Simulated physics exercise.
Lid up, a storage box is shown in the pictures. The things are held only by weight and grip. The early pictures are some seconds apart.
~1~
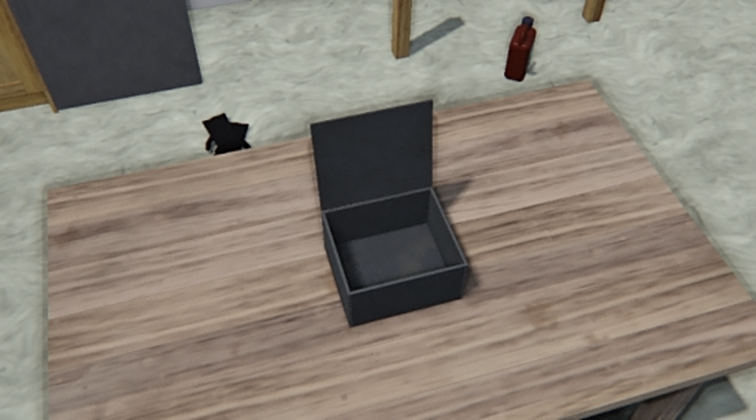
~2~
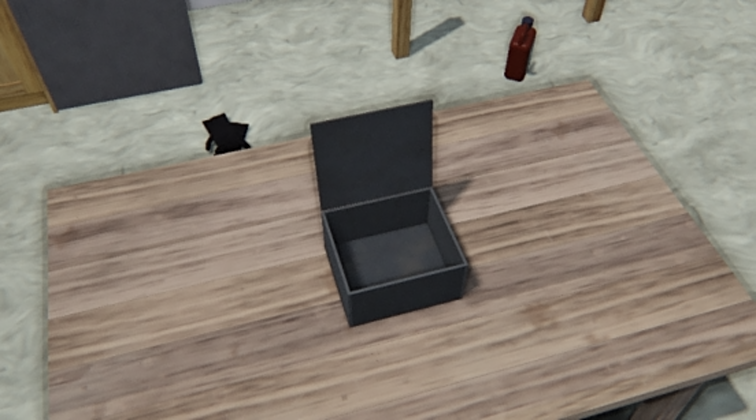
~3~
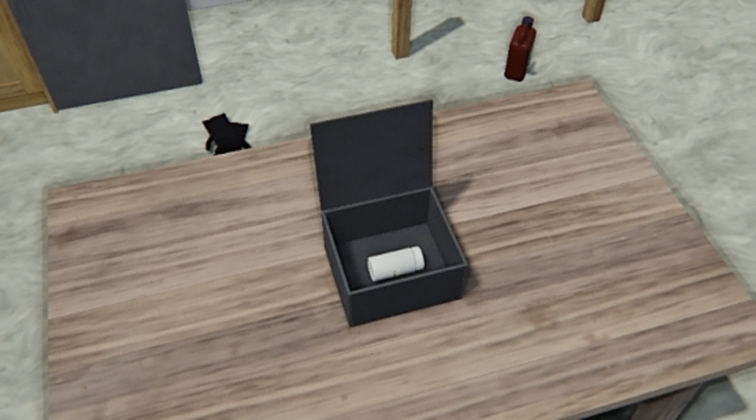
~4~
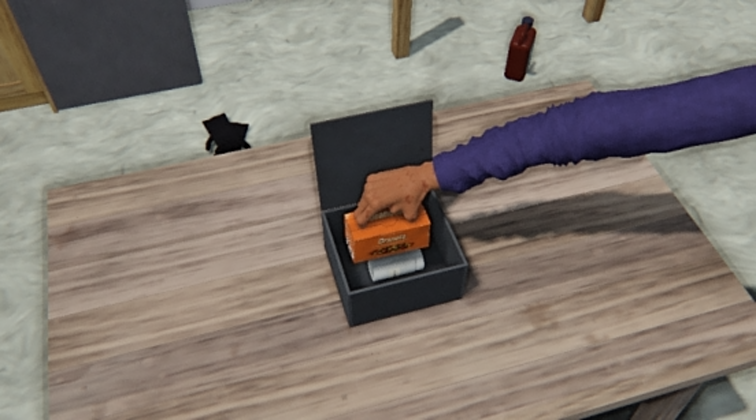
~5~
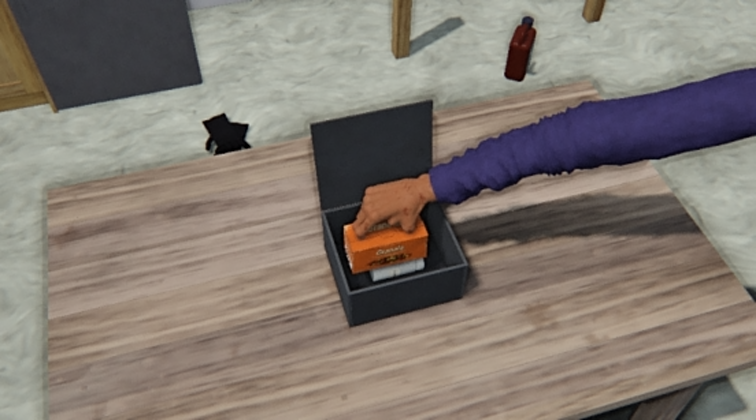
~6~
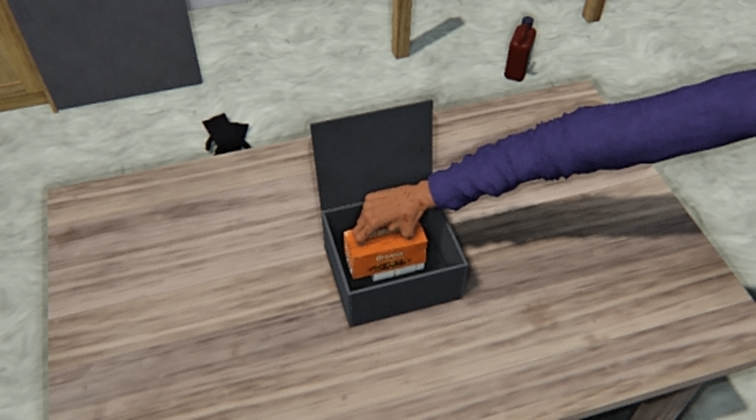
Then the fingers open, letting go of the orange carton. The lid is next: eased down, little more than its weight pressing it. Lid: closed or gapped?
Closed.
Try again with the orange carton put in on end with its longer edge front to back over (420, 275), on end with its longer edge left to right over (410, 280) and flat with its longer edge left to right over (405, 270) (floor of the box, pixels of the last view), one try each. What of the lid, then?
In order: Lid stays open, lid stays open, lid shuts.
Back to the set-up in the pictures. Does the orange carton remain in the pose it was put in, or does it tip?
Looking at the last picture, it sits at an angle.
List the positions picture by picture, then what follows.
The last thing is not in view yet, in the first frame.
The last thing is not in view yet, in the second frame.
The last thing is not in view yet; white shaker (396, 264), in the third frame.
Still above its spot; orange carton (387, 231); white shaker (396, 264), in the fourth frame.
Still above its spot; orange carton (385, 242), in the fifth frame.
In place under the hand; orange carton (385, 247), in the sixth frame.
Then, 0.60 s after the last picture, orange carton tipped 70° from how it was near (378, 240).
Then, 1.30 s after the last picture, lid 82° above the rim; orange carton on its side near (376, 241); white shaker rolled about its own width.
Then, 1.70 s after the last picture, lid 46° above the rim; orange carton on its side near (376, 241); white shaker rolled about its own width.
Then, 1.90 s after the last picture, lid 18° above the rim; orange carton on its side near (376, 241); white shaker rolled about its own width.
At rest, lid shut; tipped over in the box, orange carton; moved from the start, white shaker. Seen from the same camera at the end, orange carton near (376, 241).
